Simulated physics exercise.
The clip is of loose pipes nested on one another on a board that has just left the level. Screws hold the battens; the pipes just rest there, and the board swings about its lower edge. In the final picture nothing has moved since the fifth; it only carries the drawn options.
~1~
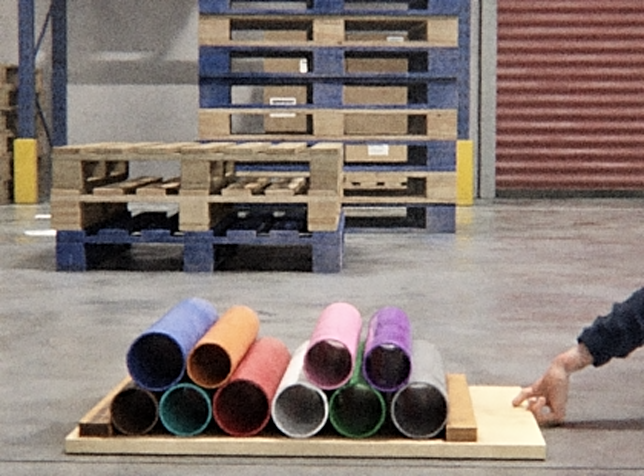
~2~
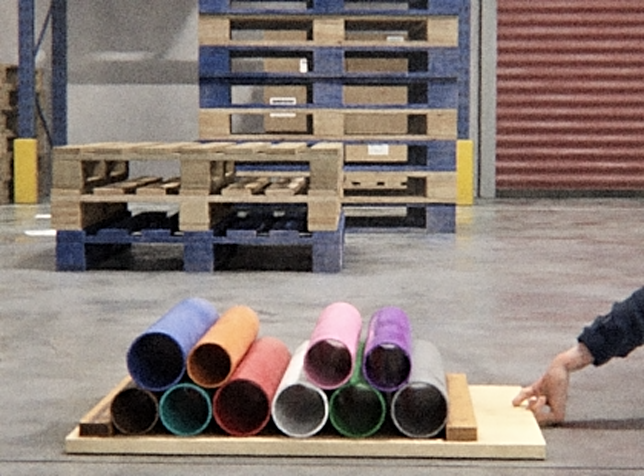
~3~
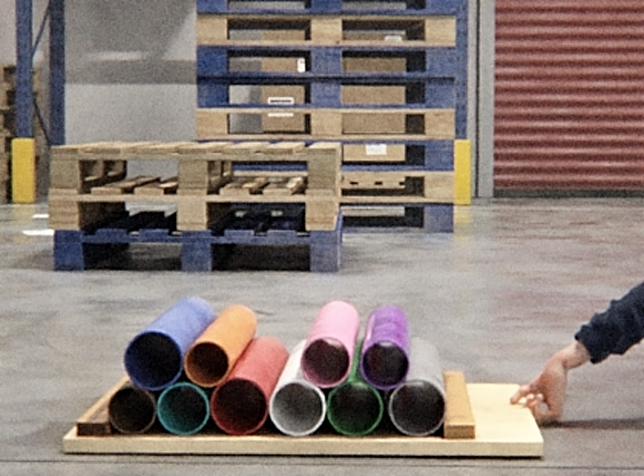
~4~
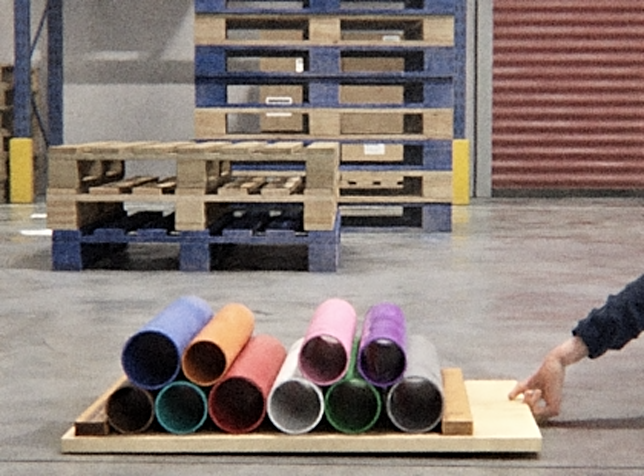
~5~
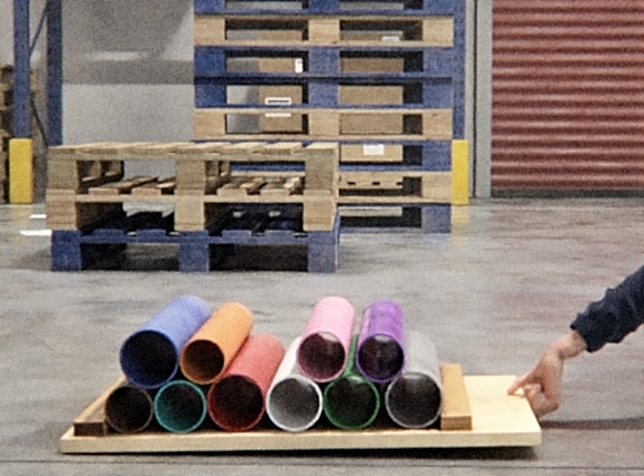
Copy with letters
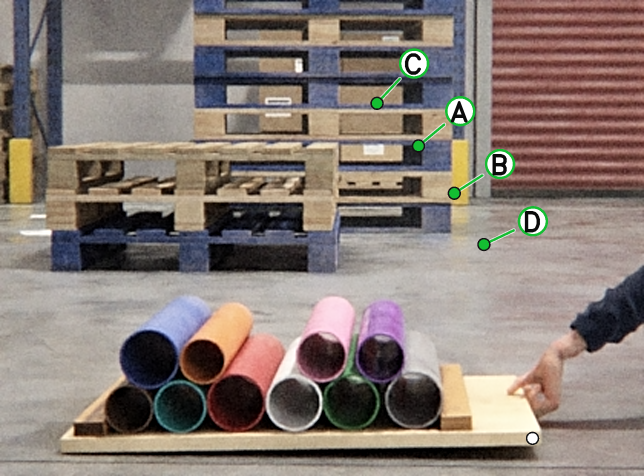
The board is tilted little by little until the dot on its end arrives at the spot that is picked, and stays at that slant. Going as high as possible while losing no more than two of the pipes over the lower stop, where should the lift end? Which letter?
D is the limit.
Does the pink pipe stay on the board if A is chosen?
No.
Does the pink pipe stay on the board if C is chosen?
No.
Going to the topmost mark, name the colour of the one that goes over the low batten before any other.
First is the blue one.
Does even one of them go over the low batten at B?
Yes.
On the marked copy, A at (419, 146); B at (454, 193); C at (377, 103); D at (484, 245); the white dot at (533, 438).
Following D. Soon after the start, board at 16°.
Later, board at 26°.
In the end, board at 26°, one over the low batten (blue).
As for the rest, A ten over the low batten; B ten over the low batten; C ten over the low batten.
